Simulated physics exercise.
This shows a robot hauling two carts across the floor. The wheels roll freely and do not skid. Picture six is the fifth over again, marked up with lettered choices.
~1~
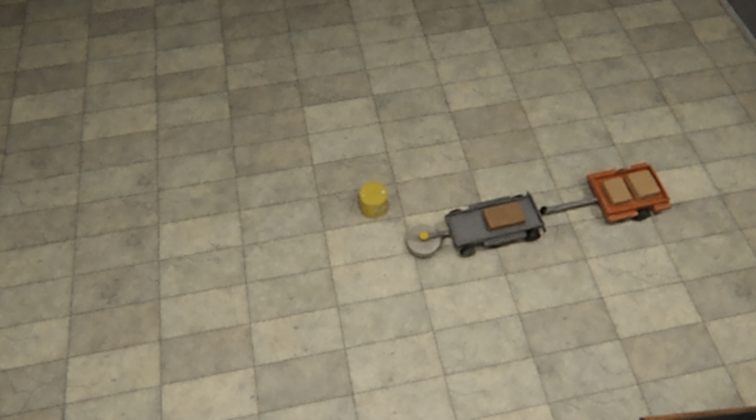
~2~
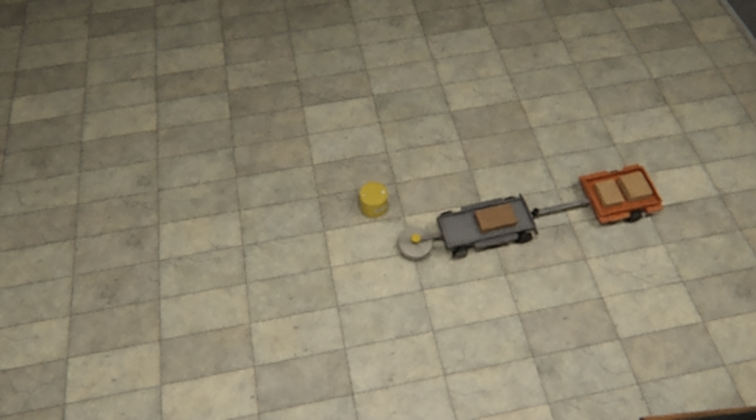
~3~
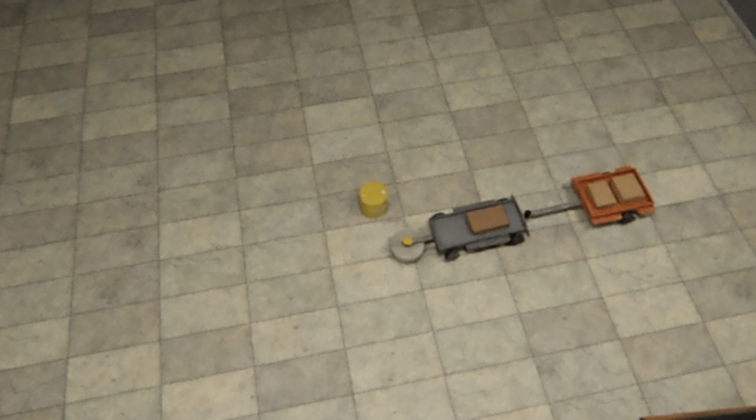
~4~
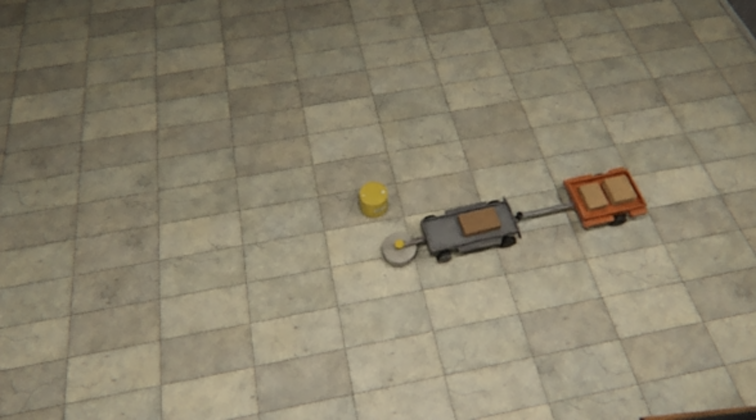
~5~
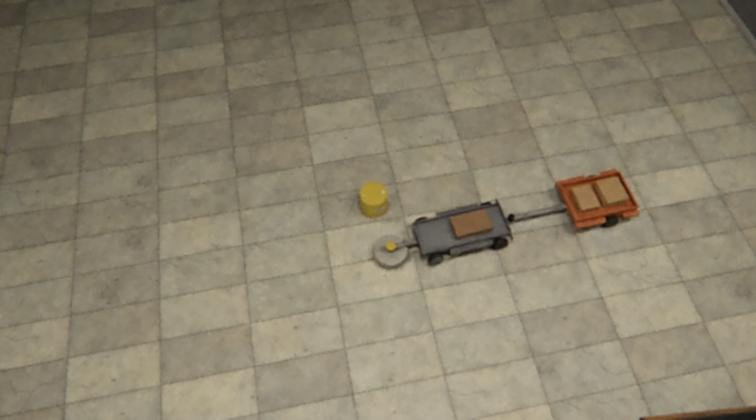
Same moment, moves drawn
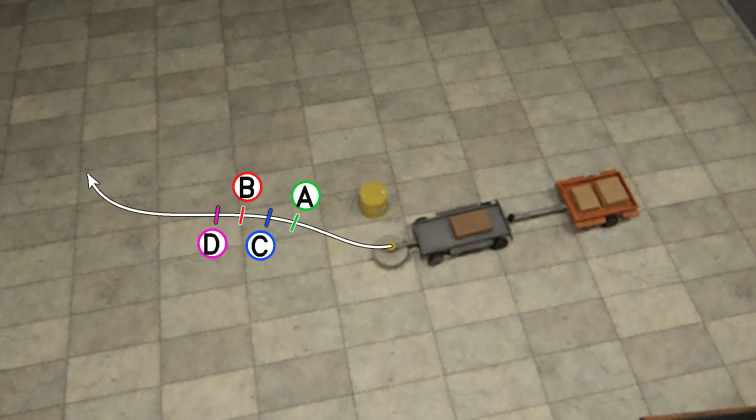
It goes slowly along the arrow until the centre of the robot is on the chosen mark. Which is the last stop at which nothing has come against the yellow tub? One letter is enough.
It can go as far as D.
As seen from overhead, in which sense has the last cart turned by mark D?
Clockwise.
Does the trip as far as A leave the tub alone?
For that mark, yes.
On the marked copy, A at (295, 223); B at (242, 215); C at (269, 217); D at (217, 215); the route from (391, 246) via (227, 215) to (88, 175).
Following D. Soon after the start, robot (330, 239), last cart (543, 210).
Later, robot (272, 222), last cart (486, 221).
In the end, robot (219, 219), last cart (434, 225); nothing has been touched.
As for the rest, A is safe but short; B is safe but short; C is safe but short.
